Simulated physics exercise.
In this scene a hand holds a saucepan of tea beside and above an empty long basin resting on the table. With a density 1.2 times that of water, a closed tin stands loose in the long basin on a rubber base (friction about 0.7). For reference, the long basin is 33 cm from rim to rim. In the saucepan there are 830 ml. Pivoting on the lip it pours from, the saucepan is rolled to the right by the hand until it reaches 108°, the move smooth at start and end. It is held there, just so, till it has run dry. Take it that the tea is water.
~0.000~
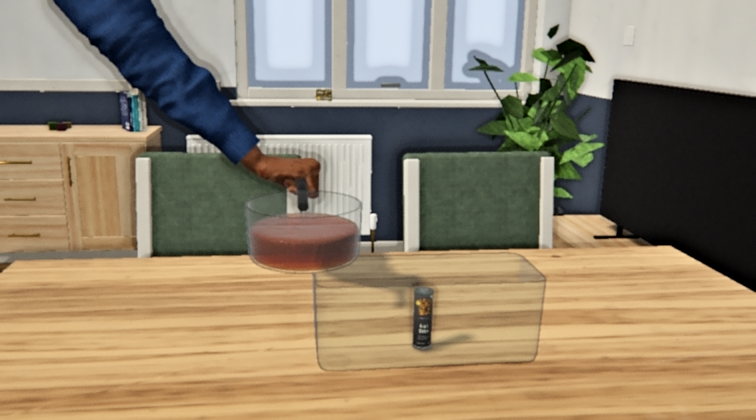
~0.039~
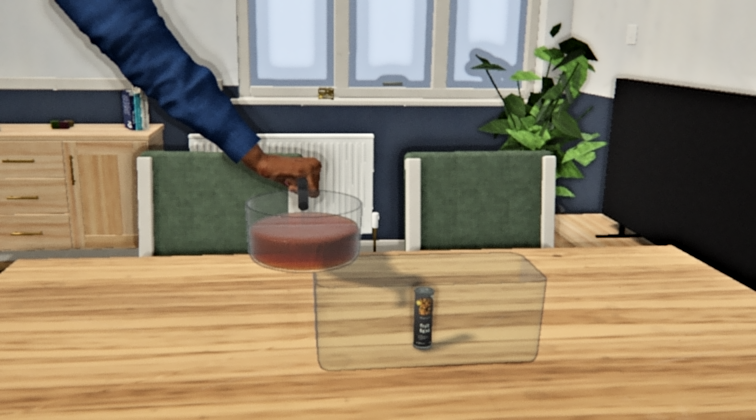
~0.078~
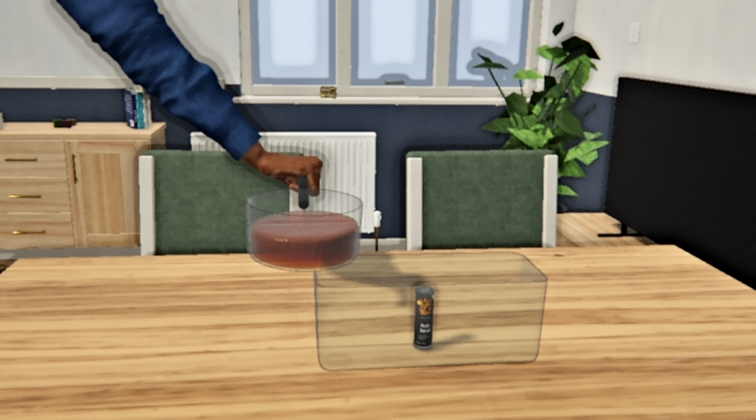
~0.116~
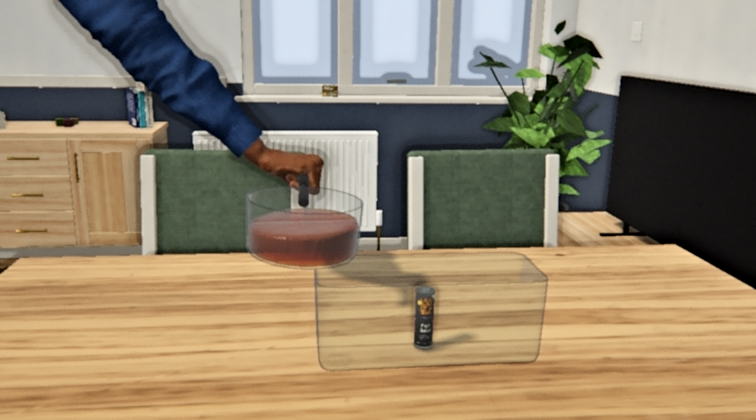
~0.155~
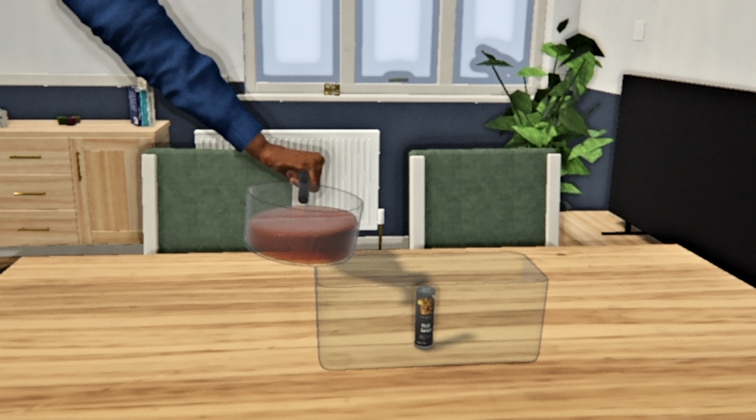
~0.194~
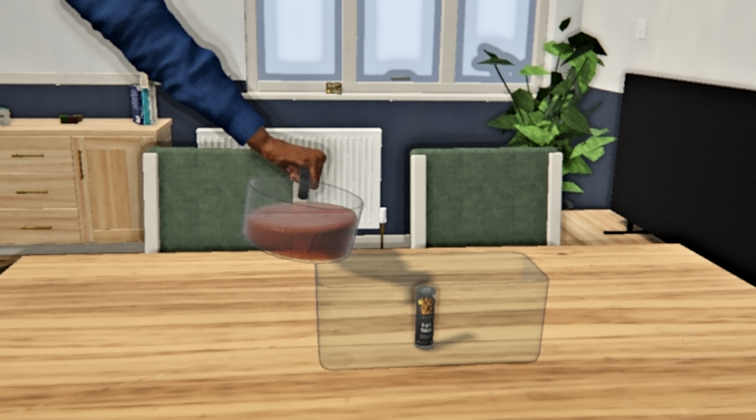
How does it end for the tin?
It will stay on its base.
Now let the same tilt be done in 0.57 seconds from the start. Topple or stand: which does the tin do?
Then the tin does not tip.
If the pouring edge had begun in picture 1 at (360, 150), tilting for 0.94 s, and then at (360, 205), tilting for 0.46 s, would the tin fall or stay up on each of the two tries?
Try 1: Tipped over; try 2: Still standing.
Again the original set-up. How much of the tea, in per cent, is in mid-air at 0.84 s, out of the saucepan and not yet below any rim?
Some 18 per cent.
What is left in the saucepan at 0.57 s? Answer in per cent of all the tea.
Remaining: Near 72 % of the total.
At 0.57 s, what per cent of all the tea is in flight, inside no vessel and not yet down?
28 %.
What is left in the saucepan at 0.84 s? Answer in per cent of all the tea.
About 12 percent.
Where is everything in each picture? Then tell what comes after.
Tilt 0°; pouring edge (361, 204); surface from (250, 227) to (358, 225); the long basin's rim runs from (314, 273) to (533, 267); the tin's top is at (424, 293), in the first picture.
Tilt 0°; pouring edge (361, 204); surface from (250, 226) to (358, 224), in the second picture.
Tilt 2°; pouring edge (362, 204); surface from (250, 225) to (359, 222), in the third picture.
Tilt 4°; pouring edge (362, 204); surface from (249, 223) to (358, 220), in the fourth picture.
Tilt 7°; pouring edge (362, 203); surface from (248, 220) to (357, 216), in the fifth picture.
Tilt 11°; pouring edge (362, 203); surface from (246, 215) to (358, 213), in the sixth picture.
By 0.57 s the tilt is 71° and 72 per cent is still to pour; the tin stands where it began.
By 0.84 s the tilt is 105° and 12 per cent is still to pour; the tin stands where it began.
By 1.13 s the tilt is 108° and 0 per cent is still to pour; the tin stands where it began.
By 1.44 s the tilt is 108° and 0 per cent is still to pour; the tin stands where it began.
At rest the tin stands where it began.
